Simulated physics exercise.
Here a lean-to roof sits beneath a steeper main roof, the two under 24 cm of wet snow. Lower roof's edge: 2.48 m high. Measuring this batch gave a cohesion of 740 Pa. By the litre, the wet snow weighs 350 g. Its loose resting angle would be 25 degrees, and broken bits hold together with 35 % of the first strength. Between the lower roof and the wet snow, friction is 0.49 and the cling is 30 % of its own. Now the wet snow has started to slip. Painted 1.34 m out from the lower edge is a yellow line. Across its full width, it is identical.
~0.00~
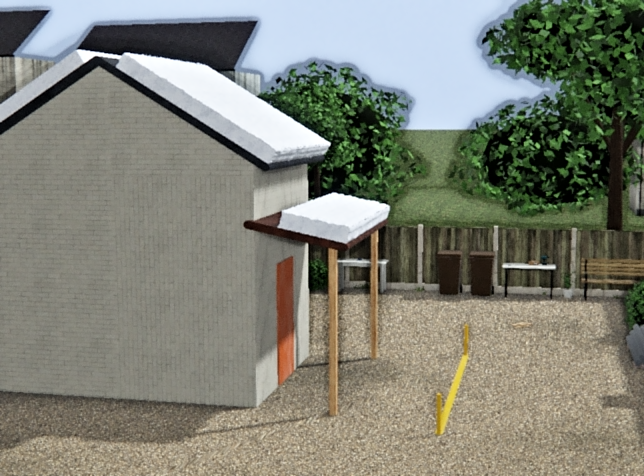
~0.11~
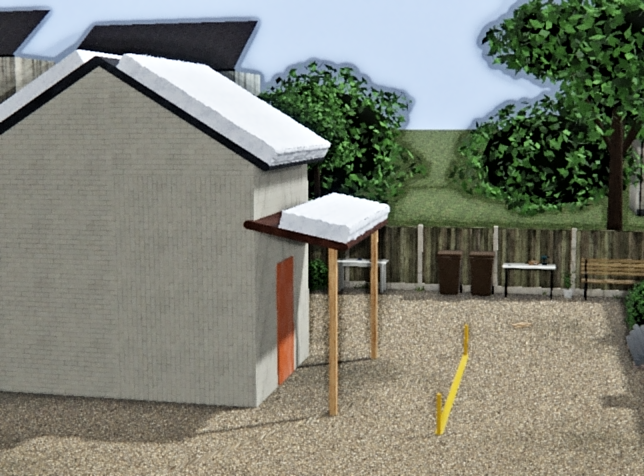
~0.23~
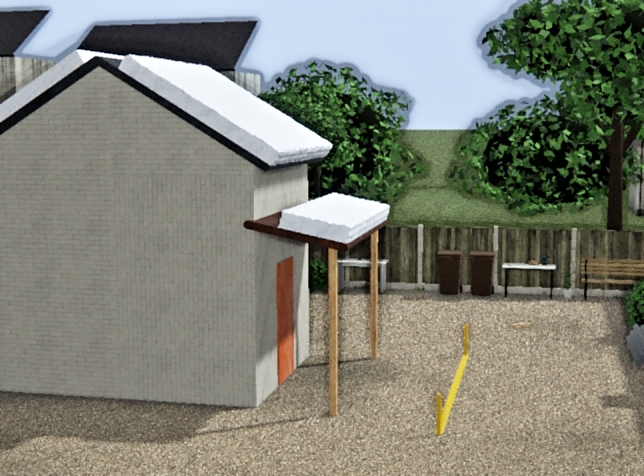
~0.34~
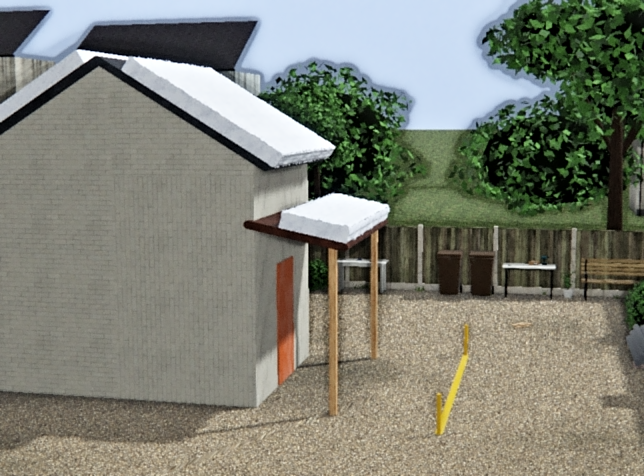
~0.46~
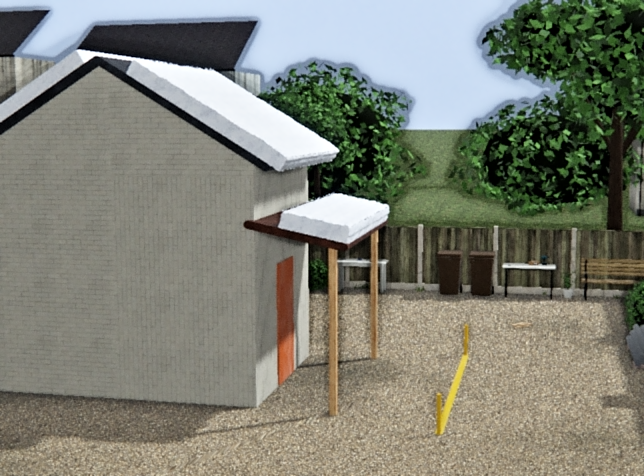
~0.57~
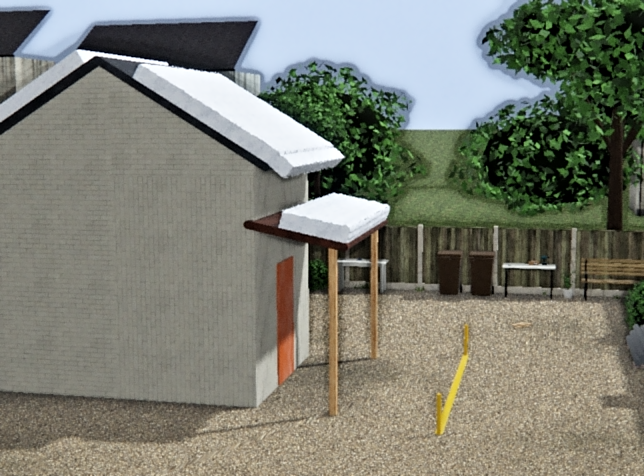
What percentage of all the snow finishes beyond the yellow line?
About 34 %.
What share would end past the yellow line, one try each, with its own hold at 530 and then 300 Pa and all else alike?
In order: Around 45 % and around 50 %.
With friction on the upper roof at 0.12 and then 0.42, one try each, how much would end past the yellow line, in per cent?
I'd expect around 55 percent, then around 12 percent.
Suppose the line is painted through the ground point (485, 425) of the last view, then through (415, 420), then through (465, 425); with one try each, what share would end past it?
I'd guess near 16 %, then near 50 %, and near 25 % on the last try.
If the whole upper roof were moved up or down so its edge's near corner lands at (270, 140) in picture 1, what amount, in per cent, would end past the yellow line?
Roughly 45 per cent.
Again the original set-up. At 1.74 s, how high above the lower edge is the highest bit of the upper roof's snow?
Roughly 1.2 m.
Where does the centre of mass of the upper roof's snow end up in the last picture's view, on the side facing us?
That point lands roughly at (437, 395).
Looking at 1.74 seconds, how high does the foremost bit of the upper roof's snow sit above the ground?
Close to 2.0 metres, I reckon.
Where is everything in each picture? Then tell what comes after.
The first picture shows front end of the wet snow at (271, 147).
The second picture shows front end of the wet snow at (272, 148), its middle shifted 1.1 cm.
The third picture shows front end of the wet snow at (273, 157), its middle shifted 4.3 cm, 1 % of it past the upper edge, in one piece.
The fourth picture shows front end of the wet snow at (277, 164), its middle shifted 10 cm, 4 % of it past the upper edge, in one piece.
The fifth picture shows front end of the wet snow at (281, 163), its middle shifted 18 cm, 7 % of it past the upper edge, in one piece.
The sixth picture shows front end of the wet snow at (288, 164), its middle shifted 30 cm, 11 % of it past the upper edge, cracking.
By 1.10 s, none is below the lower edge and 0 % is past the line.
By 1.74 s, 5 % is below the lower edge and 0 % is past the line.
By 2.37 s, 60 % is below the lower edge and 17 % is past the line.
By 3.00 s, 76 % is below the lower edge and 33 % is past the line.
By 3.70 s, at the end, 76 % is below the lower edge and 34 % is past the line.
